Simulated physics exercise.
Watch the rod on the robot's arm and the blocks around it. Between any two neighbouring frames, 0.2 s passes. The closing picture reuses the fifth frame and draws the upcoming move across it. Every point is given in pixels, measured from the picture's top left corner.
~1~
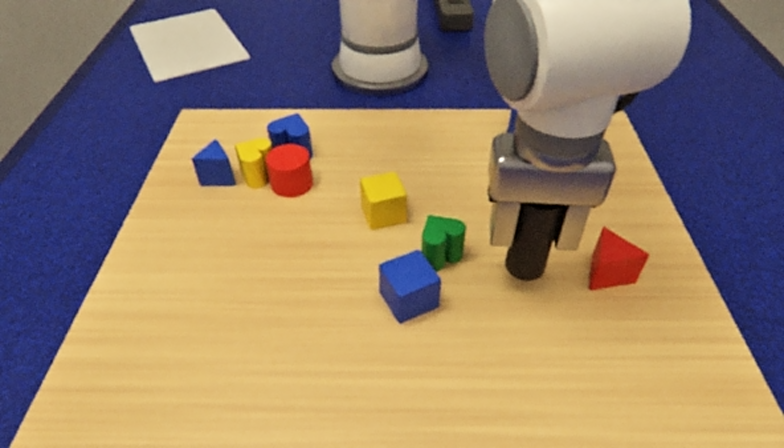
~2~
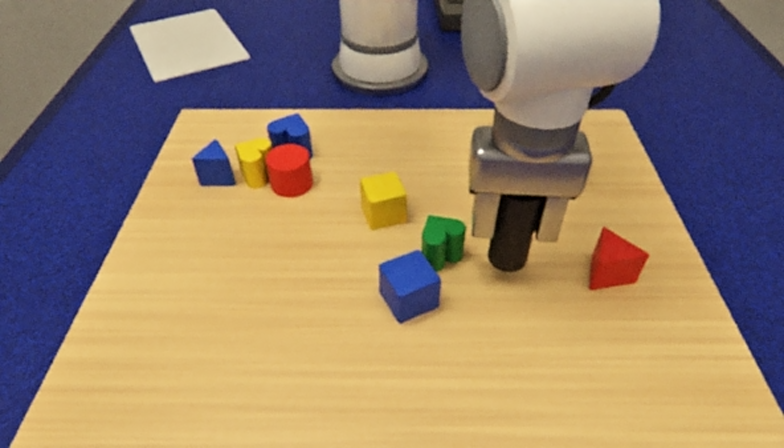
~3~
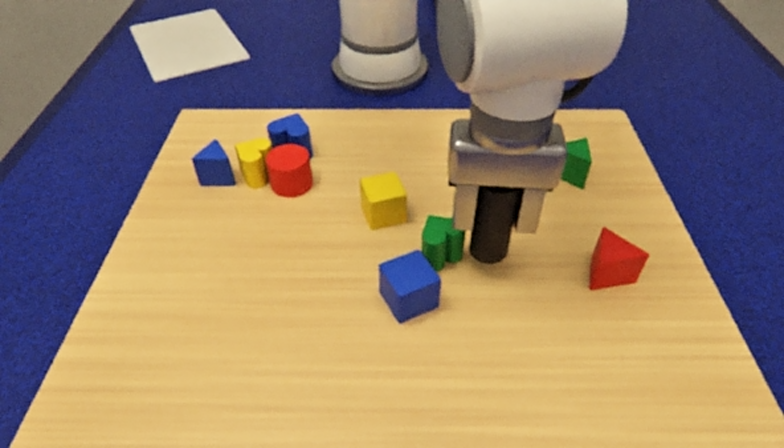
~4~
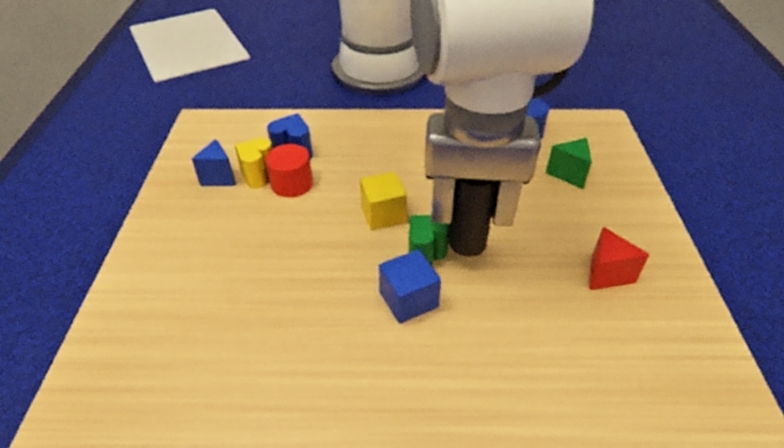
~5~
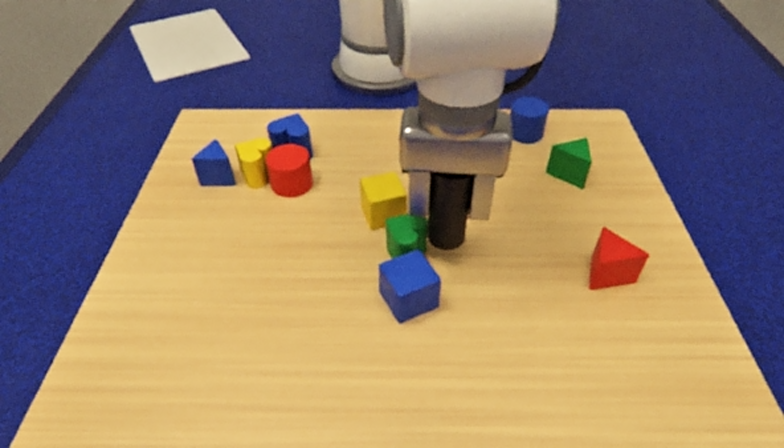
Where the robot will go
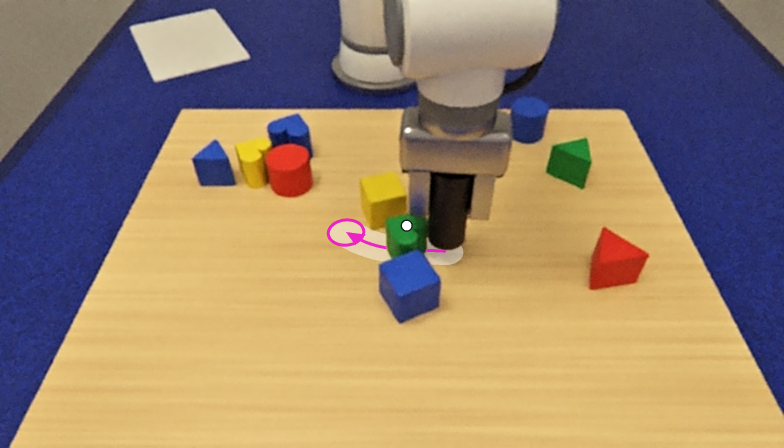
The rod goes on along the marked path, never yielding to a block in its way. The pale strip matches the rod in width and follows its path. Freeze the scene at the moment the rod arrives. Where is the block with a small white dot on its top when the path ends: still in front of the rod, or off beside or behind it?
Most likely the block with a small white dot on its top slides off.
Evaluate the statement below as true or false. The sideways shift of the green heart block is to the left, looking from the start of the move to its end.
True
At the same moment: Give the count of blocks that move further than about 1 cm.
When the path ends, I think you'll find one block out of place by more than 1 cm.
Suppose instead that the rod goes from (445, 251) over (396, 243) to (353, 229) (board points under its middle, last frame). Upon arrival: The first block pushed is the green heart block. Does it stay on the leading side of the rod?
It escapes to one side.
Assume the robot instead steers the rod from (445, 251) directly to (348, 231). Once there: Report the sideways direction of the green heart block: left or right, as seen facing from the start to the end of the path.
It gets pushed left.
The drawn path runs from (445, 251) over (409, 250) and (375, 245) to (346, 232); the dot is on the green heart block.
On the path given first. One third of the way, rod (410, 236); green heart block (377, 227), turned 40° anticlockwise.
Two thirds of the way, rod (374, 231); green heart block (342, 227), turned 50° anticlockwise.
At the end, rod (345, 218); yellow square block not moved; green heart block (327, 226), turned 85° anticlockwise.
